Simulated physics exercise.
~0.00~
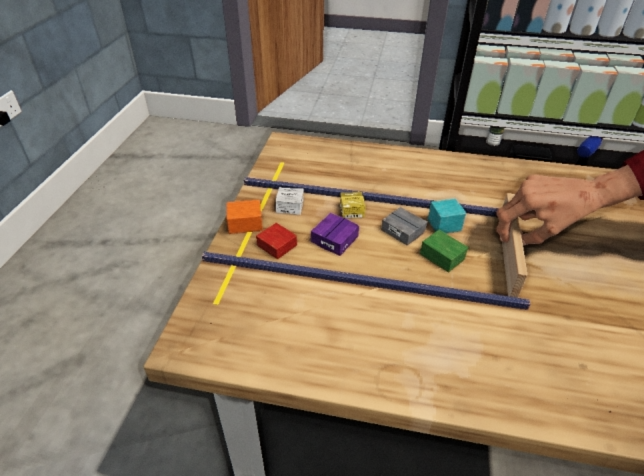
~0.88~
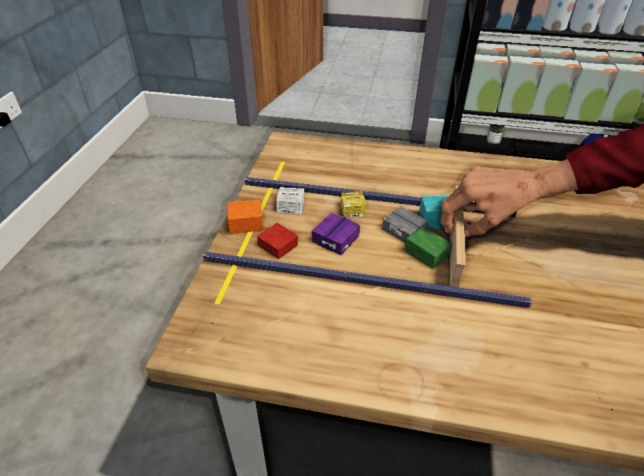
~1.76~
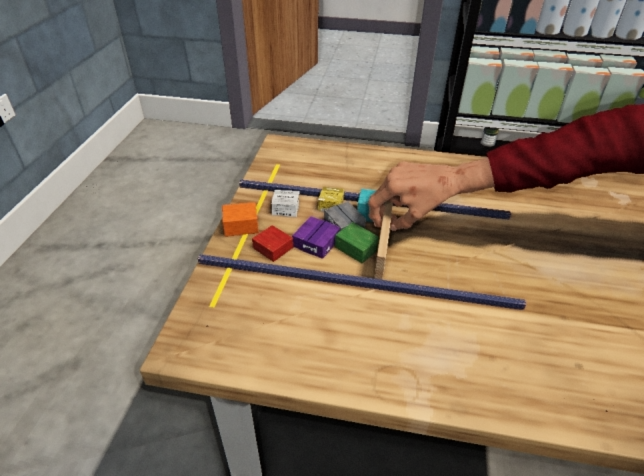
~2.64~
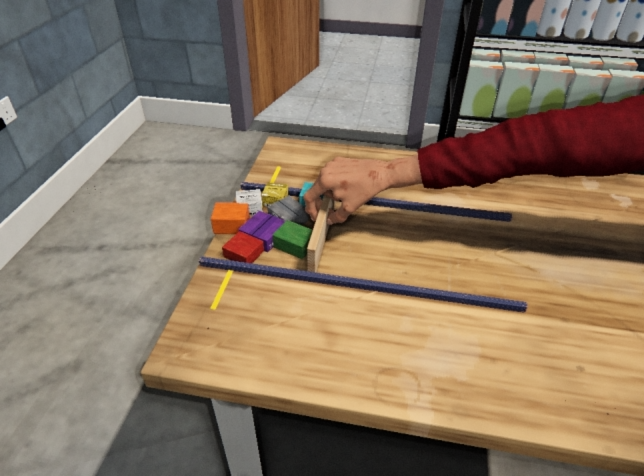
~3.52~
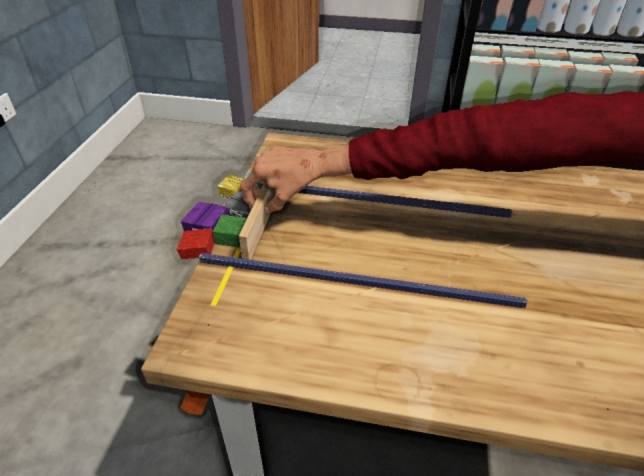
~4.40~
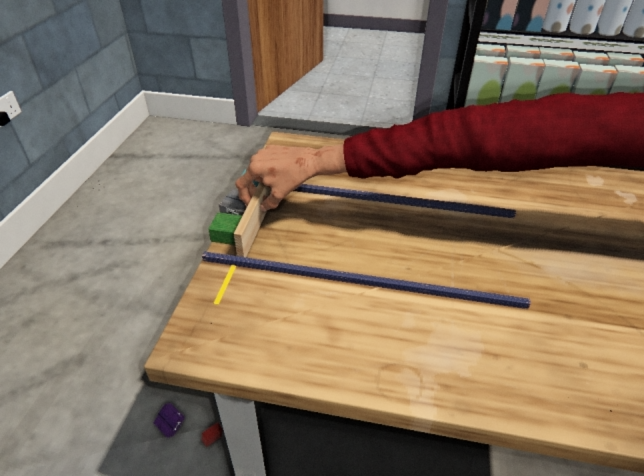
A hand slides an upright board left, pushing colourful blocks along the table and several off its edge.
